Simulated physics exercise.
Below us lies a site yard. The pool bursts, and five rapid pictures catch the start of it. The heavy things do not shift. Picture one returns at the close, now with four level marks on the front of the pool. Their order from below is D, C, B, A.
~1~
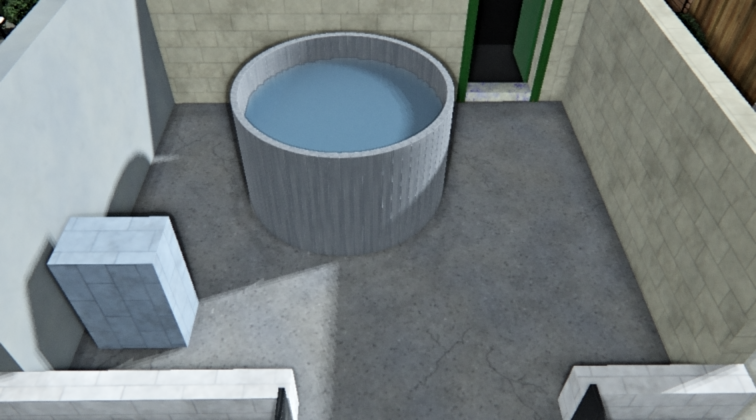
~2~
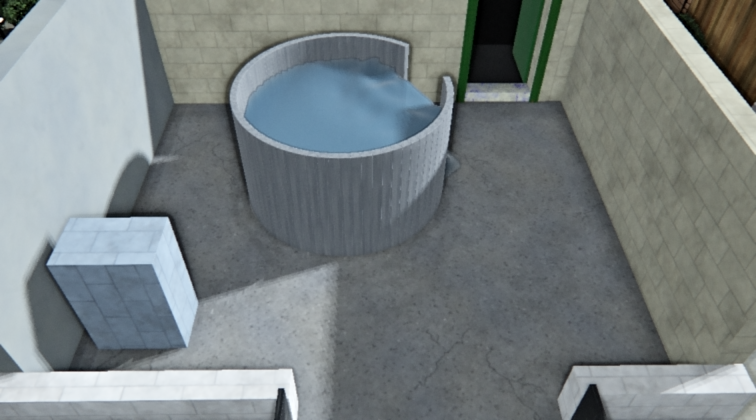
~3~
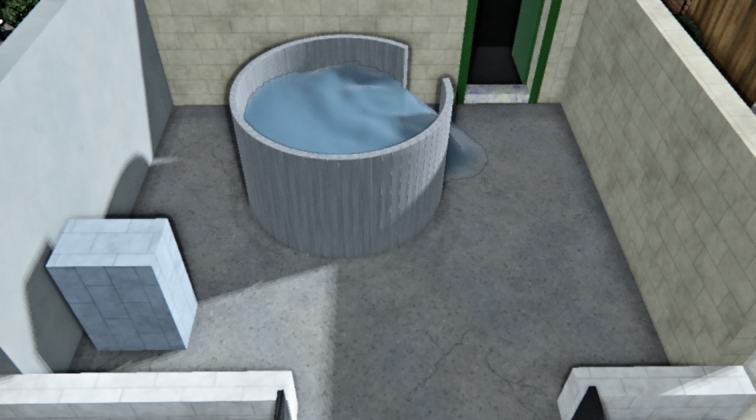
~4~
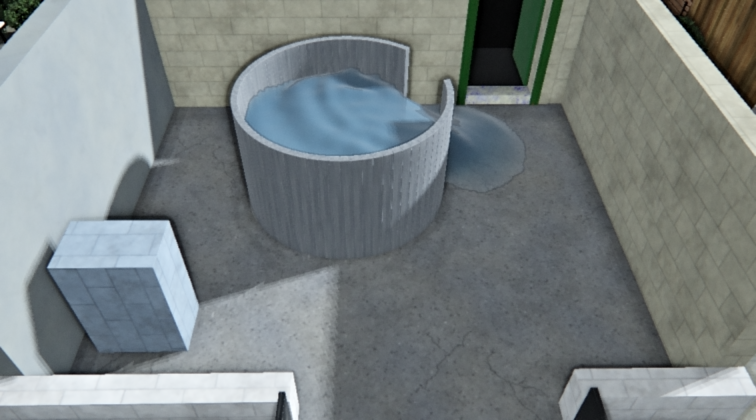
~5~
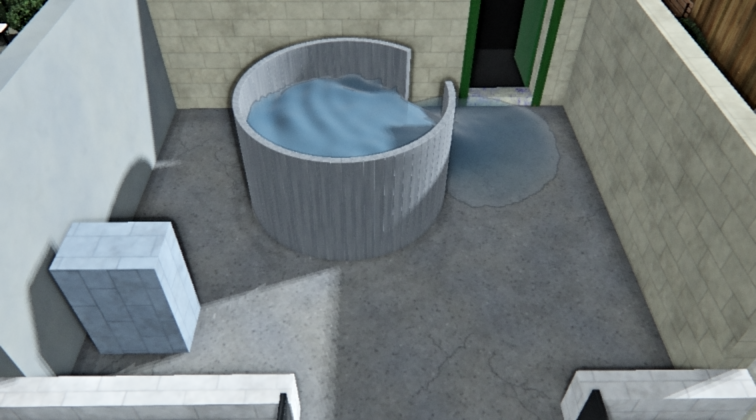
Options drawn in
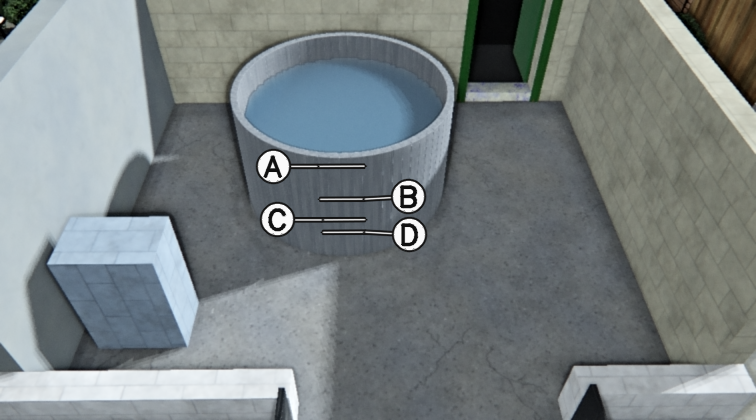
In a walled yard, a round grey pool of still water opened at a gap on its right side, and water rippled out, spreading across the concrete ground near the green doorway.
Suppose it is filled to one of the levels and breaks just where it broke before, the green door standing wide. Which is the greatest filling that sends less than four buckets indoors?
Take D.
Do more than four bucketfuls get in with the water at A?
Yes, it does.
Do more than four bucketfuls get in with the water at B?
Yes, that goes wrong.
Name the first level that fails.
The answer is C.
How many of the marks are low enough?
One.
On the marked copy, A at (340, 166); B at (342, 199); C at (343, 219); D at (344, 232); from the bottom up D, C, B, A.
For level A, dozens of bucketfuls pour in.
For level B, dozens of bucketfuls pour in.
For level C, about 11 bucketfuls get in.
For level D, a bucket or two gets in.
